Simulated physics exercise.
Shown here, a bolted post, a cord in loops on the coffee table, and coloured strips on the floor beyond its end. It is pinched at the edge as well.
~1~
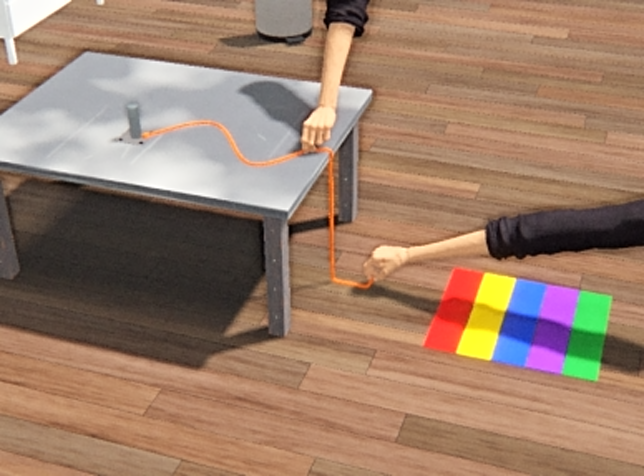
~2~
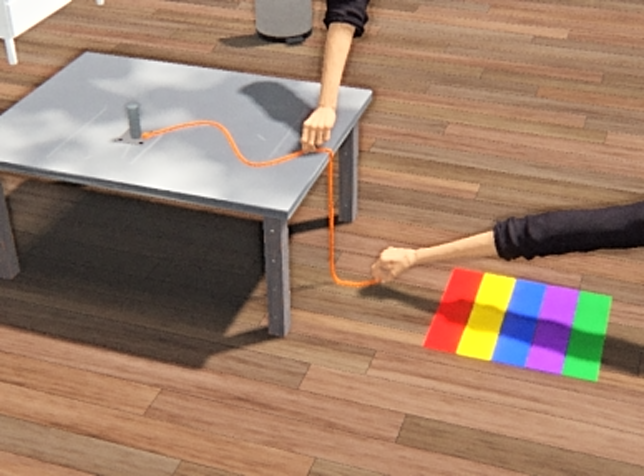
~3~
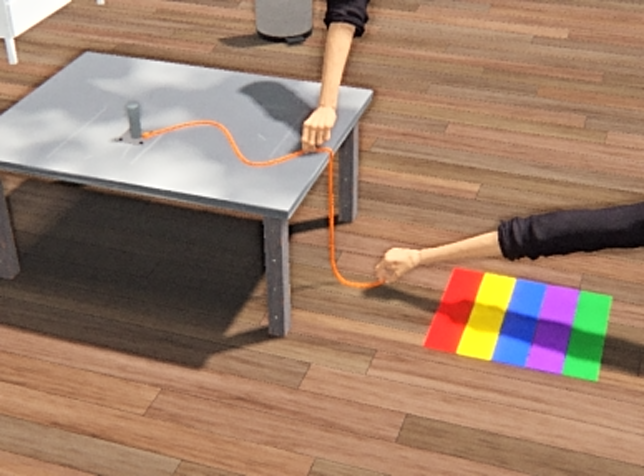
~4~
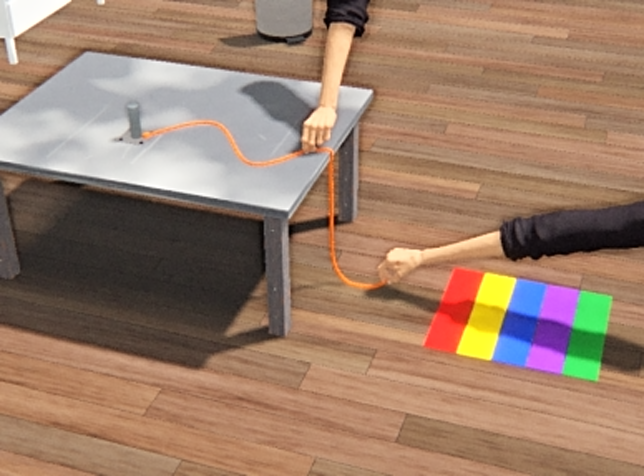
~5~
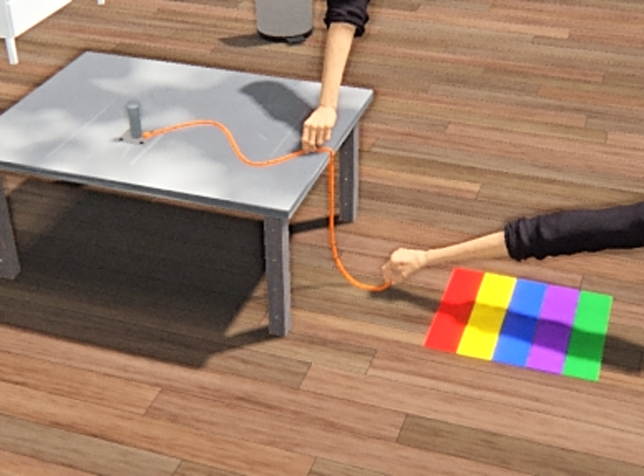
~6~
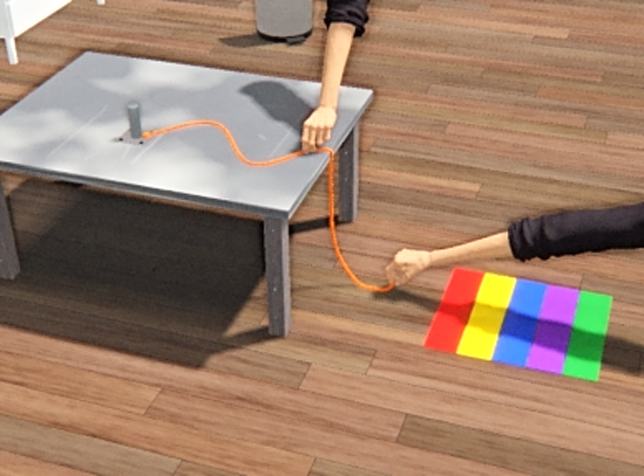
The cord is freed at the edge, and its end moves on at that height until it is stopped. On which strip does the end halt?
Over purple.
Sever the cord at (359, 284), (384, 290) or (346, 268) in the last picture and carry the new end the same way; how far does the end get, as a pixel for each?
Near (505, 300), (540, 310) and (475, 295).
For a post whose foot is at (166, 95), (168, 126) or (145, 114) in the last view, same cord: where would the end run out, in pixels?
In that order: (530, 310), (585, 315) and (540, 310).
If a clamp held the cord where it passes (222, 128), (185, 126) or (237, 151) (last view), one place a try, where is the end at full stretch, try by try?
About (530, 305), (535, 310) and (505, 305).
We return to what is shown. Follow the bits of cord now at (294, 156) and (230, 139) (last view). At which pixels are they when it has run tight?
They go to (356, 175) and to (256, 148).
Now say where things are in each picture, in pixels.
End (373, 278); red (445, 334); yellow (479, 341); blue (513, 347); purple (547, 354); green (583, 361), in the first picture.
End (381, 280); cord through (174, 128) (228, 135) (253, 165) (320, 150) (331, 210) (332, 267), in the second picture.
End (385, 280), in the third picture.
End (387, 280); cord through (174, 128) (228, 135) (253, 165) (321, 150) (331, 210) (335, 266), in the fourth picture.
End (391, 281), in the fifth picture.
End (395, 282); cord through (174, 128) (228, 135) (253, 165) (321, 150) (331, 210) (345, 266), in the sixth picture.
Early on, end near (498, 301); over yellow.
Midway, end near (536, 308); over blue.
At the end of the slack, end near (558, 313); over purple. The end stops over the purple strip.
